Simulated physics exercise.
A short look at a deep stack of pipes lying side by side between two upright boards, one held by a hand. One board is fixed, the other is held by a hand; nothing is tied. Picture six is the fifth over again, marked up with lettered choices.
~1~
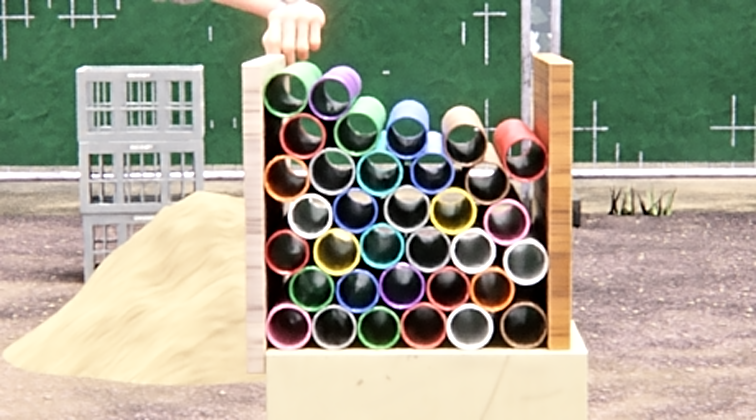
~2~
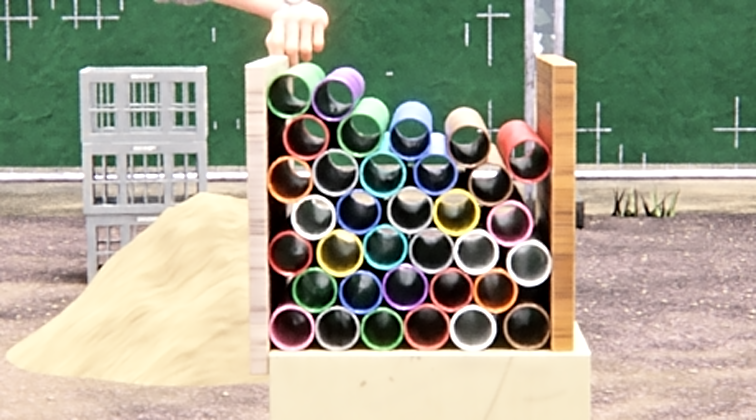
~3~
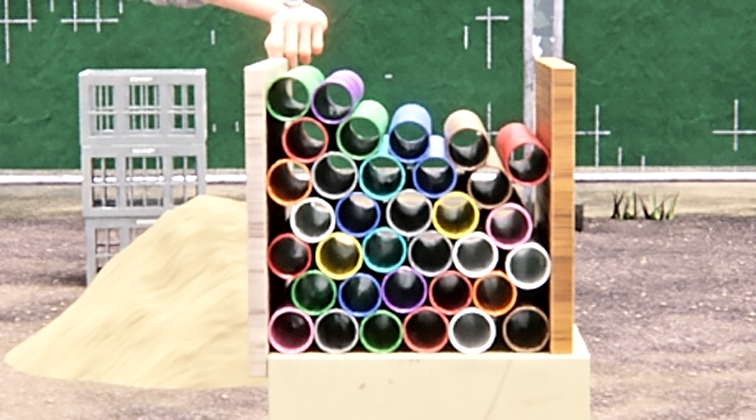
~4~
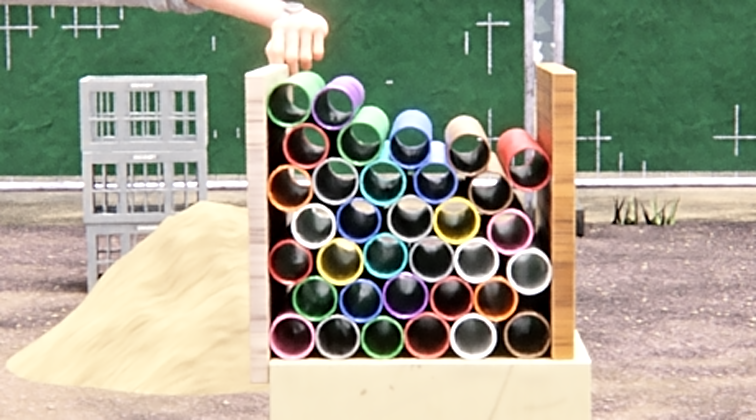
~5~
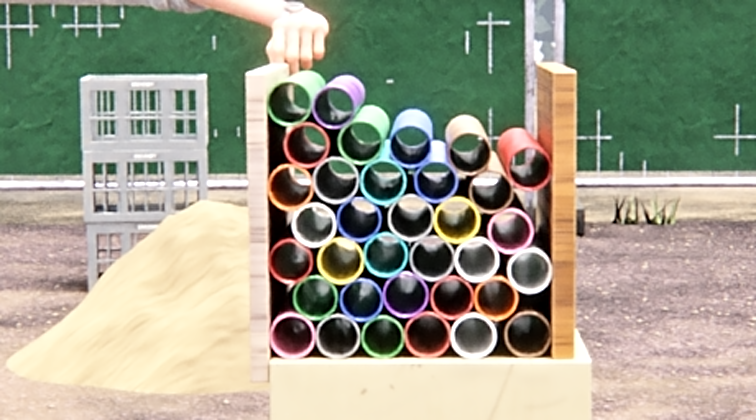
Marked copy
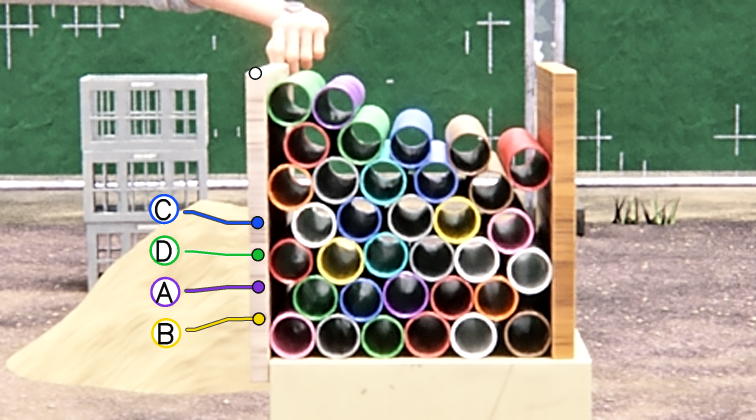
A hand rested on top of the left board and barely moved, while the colourful pipes stacked between two upright boards kept their places, with only a slight shift of the whole view.
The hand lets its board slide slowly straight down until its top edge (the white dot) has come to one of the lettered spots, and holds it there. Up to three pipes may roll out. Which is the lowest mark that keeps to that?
Stop at C.
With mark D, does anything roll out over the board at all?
At D: Yes.
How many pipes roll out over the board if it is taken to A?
With A, four.
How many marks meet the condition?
The number is one.
On the marked copy, A at (258, 287); B at (259, 319); C at (257, 222); D at (258, 255); the white dot at (255, 73).
With C. Early on, top of the board (267, 142).
Further on, top of the board (268, 219).
At the end, top of the board (268, 222), one out over the board.
As for the rest, A four out over the board; B more than three out over the board; D four out over the board.
